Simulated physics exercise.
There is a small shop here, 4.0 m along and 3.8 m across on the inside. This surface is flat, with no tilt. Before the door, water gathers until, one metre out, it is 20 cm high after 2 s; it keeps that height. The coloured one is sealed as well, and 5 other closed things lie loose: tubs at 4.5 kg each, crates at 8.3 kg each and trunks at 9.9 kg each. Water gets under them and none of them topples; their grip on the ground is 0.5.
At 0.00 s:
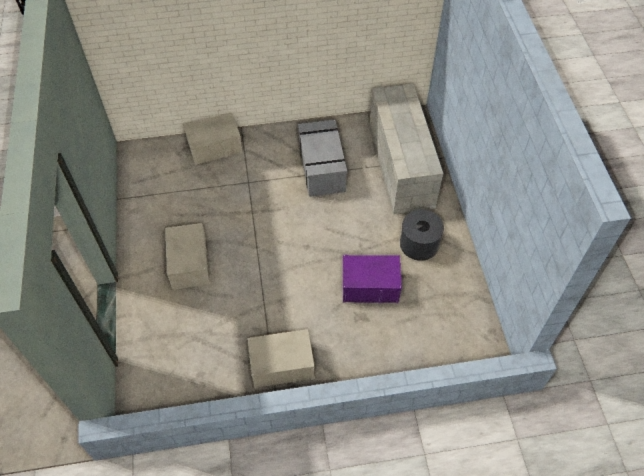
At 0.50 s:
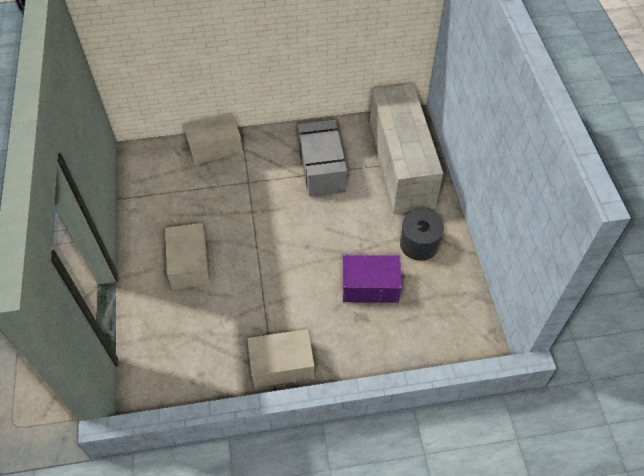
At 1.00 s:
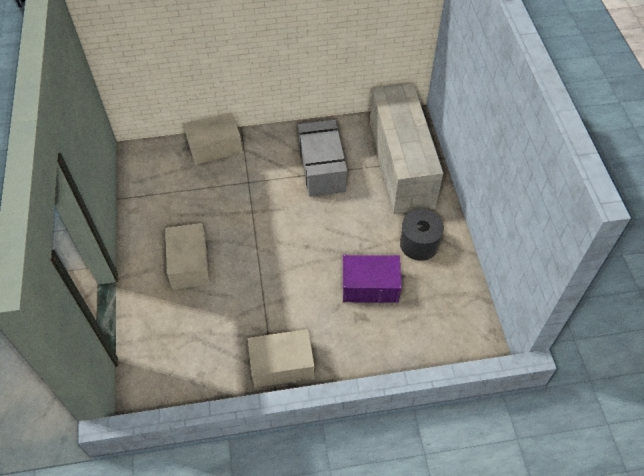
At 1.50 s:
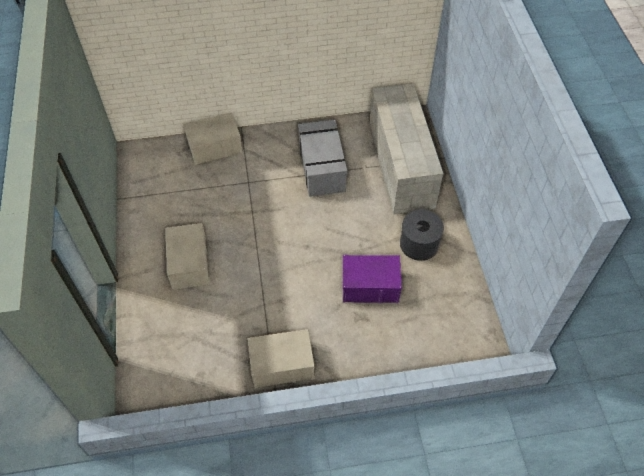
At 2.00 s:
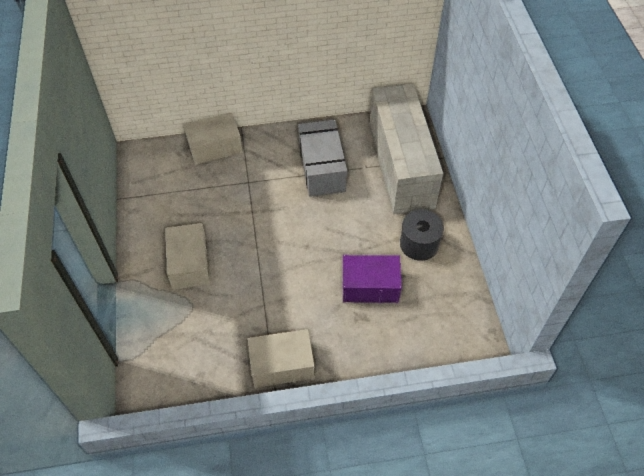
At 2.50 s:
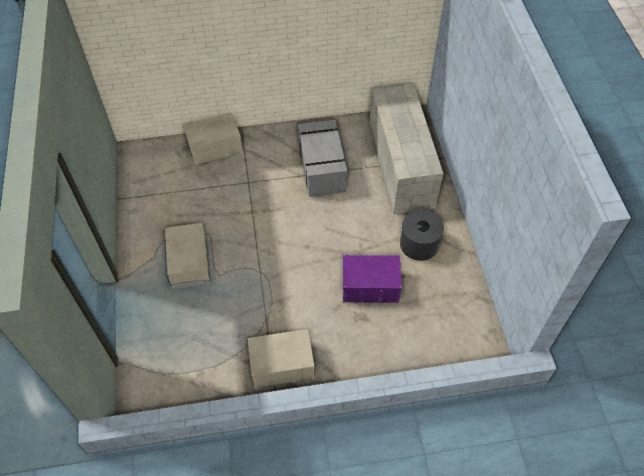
Water covering the paving around a small walled shop, then spreading in through the left doorway across the floor, the boxes staying still.
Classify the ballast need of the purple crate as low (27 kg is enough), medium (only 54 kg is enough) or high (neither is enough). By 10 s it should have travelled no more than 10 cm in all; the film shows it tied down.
Low.
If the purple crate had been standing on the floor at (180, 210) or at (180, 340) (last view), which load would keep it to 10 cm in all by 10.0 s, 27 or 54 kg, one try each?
Taking them in turn, the lighter mass keeps it, and only the heavier mass keeps it.
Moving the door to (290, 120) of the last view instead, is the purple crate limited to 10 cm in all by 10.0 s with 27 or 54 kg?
If so, even the lighter mass works.
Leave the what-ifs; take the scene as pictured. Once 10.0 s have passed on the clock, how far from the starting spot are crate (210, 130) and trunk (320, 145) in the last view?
In that order: 40 cm, 30 cm.
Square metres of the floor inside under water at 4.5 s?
Wet area: Approx. 10.5 m2.
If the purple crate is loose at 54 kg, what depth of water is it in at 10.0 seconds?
Around 9 cm.
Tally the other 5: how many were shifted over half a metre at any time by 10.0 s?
The total is 4.
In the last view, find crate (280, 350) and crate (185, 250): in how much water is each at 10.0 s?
Depths: Near 9 cm, then near 6 cm.
After 3.5 s the purple crate would be 0 cm from its start with 27 kg and 0 cm from its start with 54 kg; 3 cm of water round it then.
After 4.5 s the purple crate would be 0 cm from its start with 27 kg and 0 cm from its start with 54 kg; 3 cm of water round it then.
After 7.0 s the purple crate would be 0 cm from its start with 27 kg and 0 cm from its start with 54 kg; 6 cm of water round it then.
After 10.0 s the purple crate would be 0 cm from its start with 27 kg and 0 cm from its start with 54 kg; 9 cm of water round it then.
